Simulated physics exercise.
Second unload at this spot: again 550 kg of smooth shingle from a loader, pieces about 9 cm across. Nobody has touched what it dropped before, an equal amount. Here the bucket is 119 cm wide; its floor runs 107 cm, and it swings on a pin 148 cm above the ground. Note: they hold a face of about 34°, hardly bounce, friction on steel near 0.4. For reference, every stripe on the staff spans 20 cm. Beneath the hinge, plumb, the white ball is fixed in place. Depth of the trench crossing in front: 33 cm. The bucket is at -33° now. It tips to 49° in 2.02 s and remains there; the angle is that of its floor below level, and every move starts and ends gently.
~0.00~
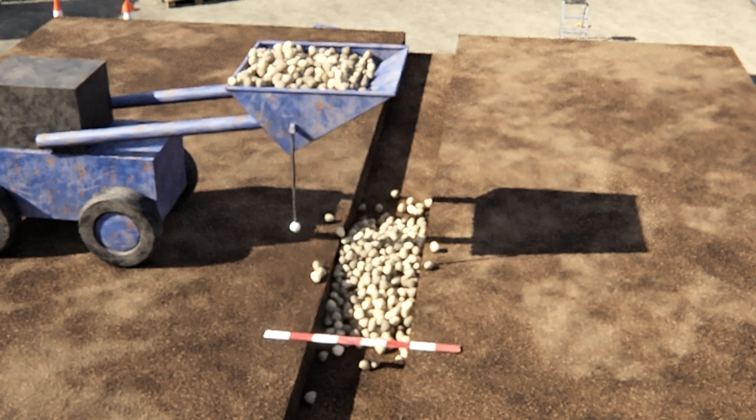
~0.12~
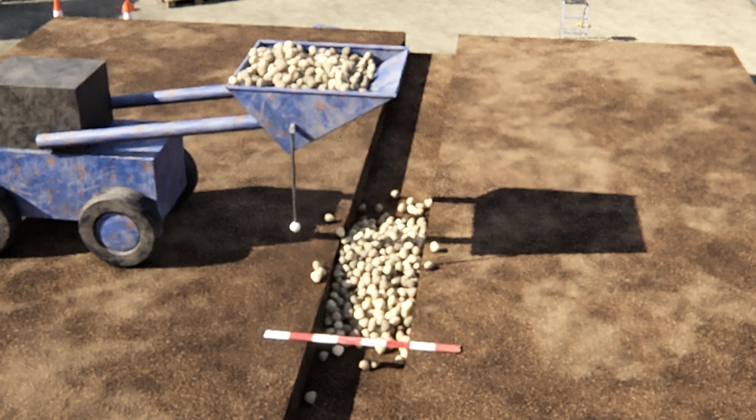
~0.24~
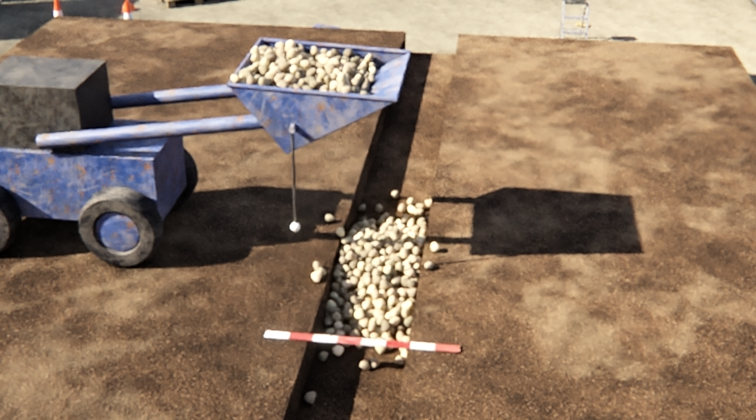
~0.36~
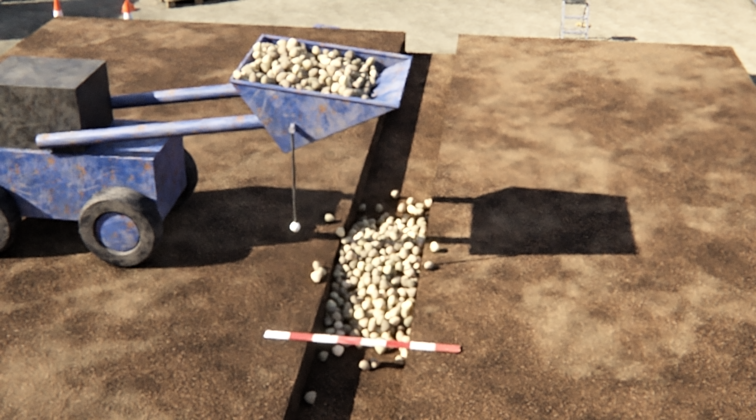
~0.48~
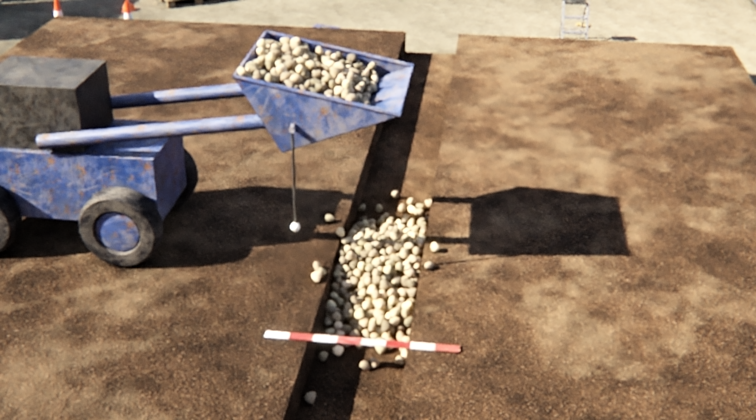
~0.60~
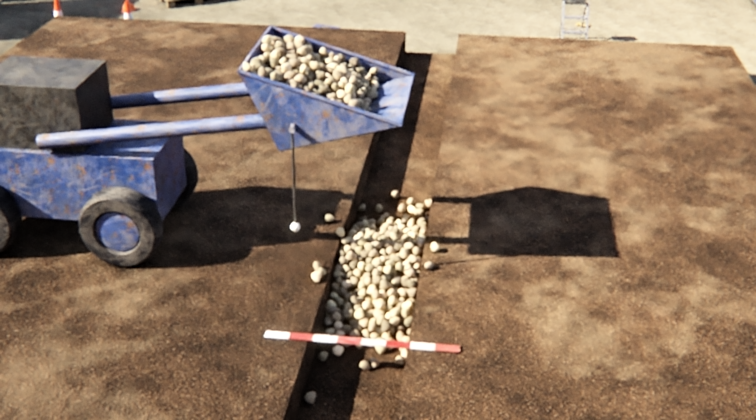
A blue loader slowly tilts its raised bucket of pale stones forward beside a trench.
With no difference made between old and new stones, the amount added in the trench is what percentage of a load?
It is roughly 61 per cent of a load.
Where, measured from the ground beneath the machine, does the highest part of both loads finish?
About 20 cm up from the ground the machine stands on.
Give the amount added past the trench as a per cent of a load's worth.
My estimate is about 40 per cent of a load.
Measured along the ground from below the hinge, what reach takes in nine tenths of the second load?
I'd say close to 170 centimetres ahead of it.
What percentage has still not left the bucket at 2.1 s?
Held: Around 5 % of the load.
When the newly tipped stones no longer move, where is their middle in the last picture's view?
Around (413, 248).
After 1.5 s the floor is at 36°; in per cent of one load, 81 in the bucket, 1 short of the trench, 117 in the trench, 1 past the trench; the foremost stones are at (423, 252).
After 2.1 s the floor is at 49°; in per cent of one load, 4 in the bucket, 1 short of the trench, 166 in the trench, 29 past the trench; the foremost stones are at (506, 254).
After 2.5 s the floor is at 49°; in per cent of one load, 0 in the bucket, 1 short of the trench, 159 in the trench, 39 past the trench; the foremost stones are at (546, 244).
After 5.3 s the floor is at 49°; in per cent of one load, 0 in the bucket, 1 short of the trench, 159 in the trench, 40 past the trench; the foremost stones are at (574, 255). Net gain in the trench, 61.
